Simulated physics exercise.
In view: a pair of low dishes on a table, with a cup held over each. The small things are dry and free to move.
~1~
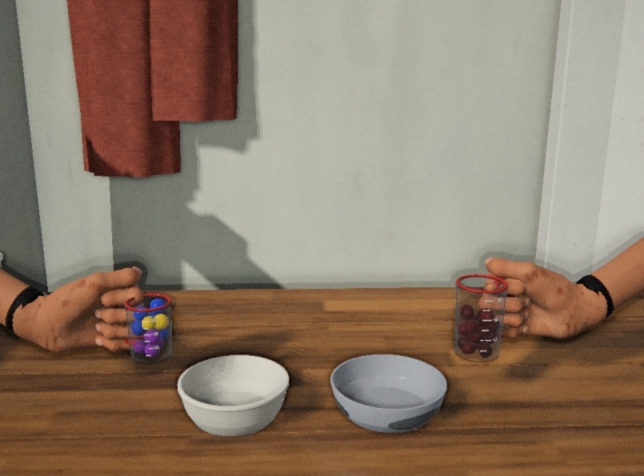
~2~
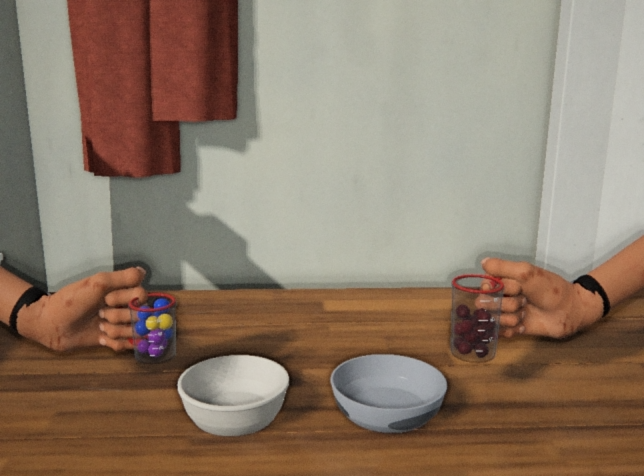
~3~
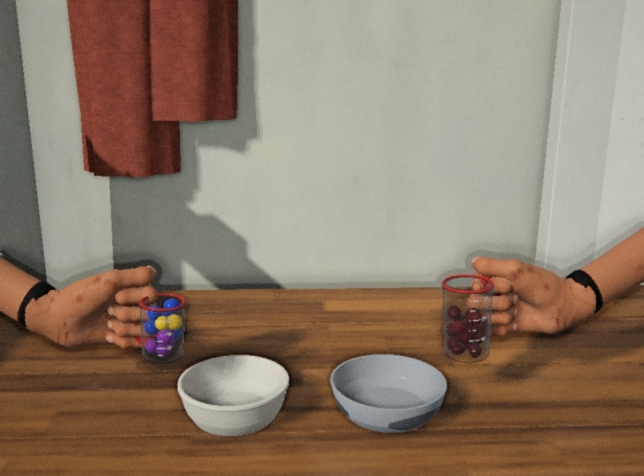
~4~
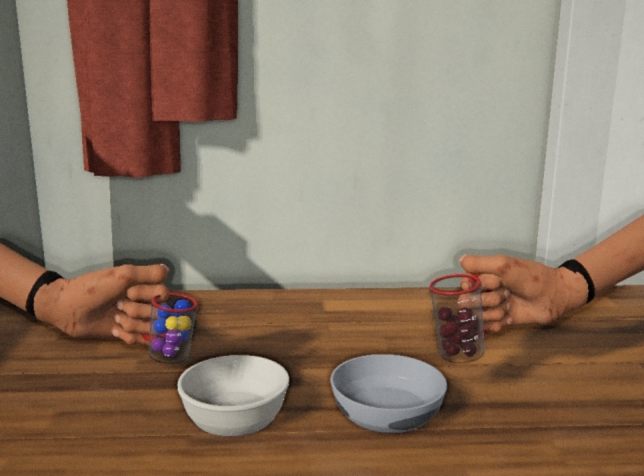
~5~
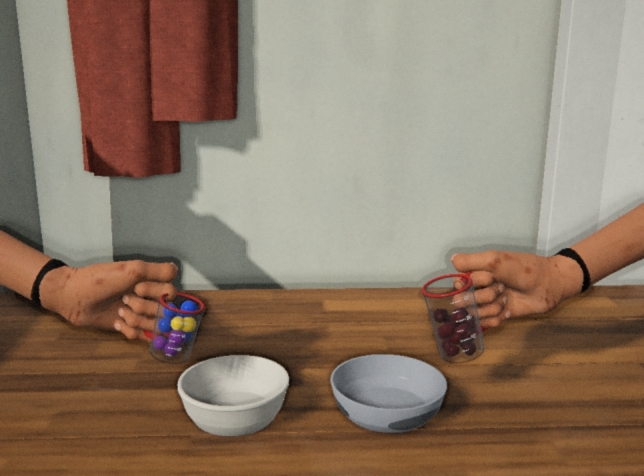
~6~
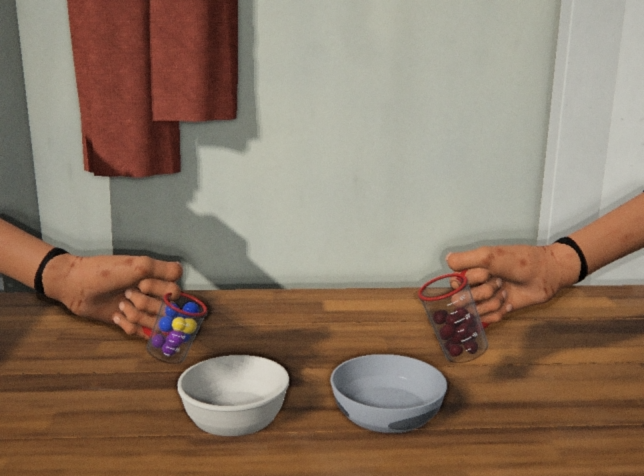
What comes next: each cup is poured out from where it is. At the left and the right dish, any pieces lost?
Left none lost, right none lost.
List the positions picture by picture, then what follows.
In the first picture, left dish near (230, 411), empty; left cup near (150, 329), holding glass marbles, just above its dish; right dish near (397, 414), empty; right cup near (479, 319), holding dried cherries, just above its dish.
In the second picture, left cup near (154, 329), upright; right cup near (475, 319), upright.
In the third picture, left cup near (163, 329), tipped 3°; right cup near (467, 319), tipped 3°.
In the fourth picture, left cup near (172, 329), tipped 9°; right cup near (459, 319), tipped 9°.
In the fifth picture, left cup near (176, 329), tipped 16°; right cup near (455, 319), tipped 16°.
In the sixth picture, left dish near (230, 411); left cup near (176, 329), tipped 23°; right dish near (397, 414); right cup near (455, 319), tipped 23°.
Then, 0.68 s on from there, left, the whole lot still in the cup; right, the whole lot still in the cup.
Then, 1.28 s on from there, left, near two thirds still in the cup, near a third in the dish, a little in the air; right, the bulk still in the cup, a little in the dish, a little in the air.
Then, 1.79 s on from there, left, the whole lot in the dish; right, the whole lot in the dish.
In the end, left, the whole lot in the dish, none at all outside the dish; right, the whole lot in the dish, none at all outside the dish.
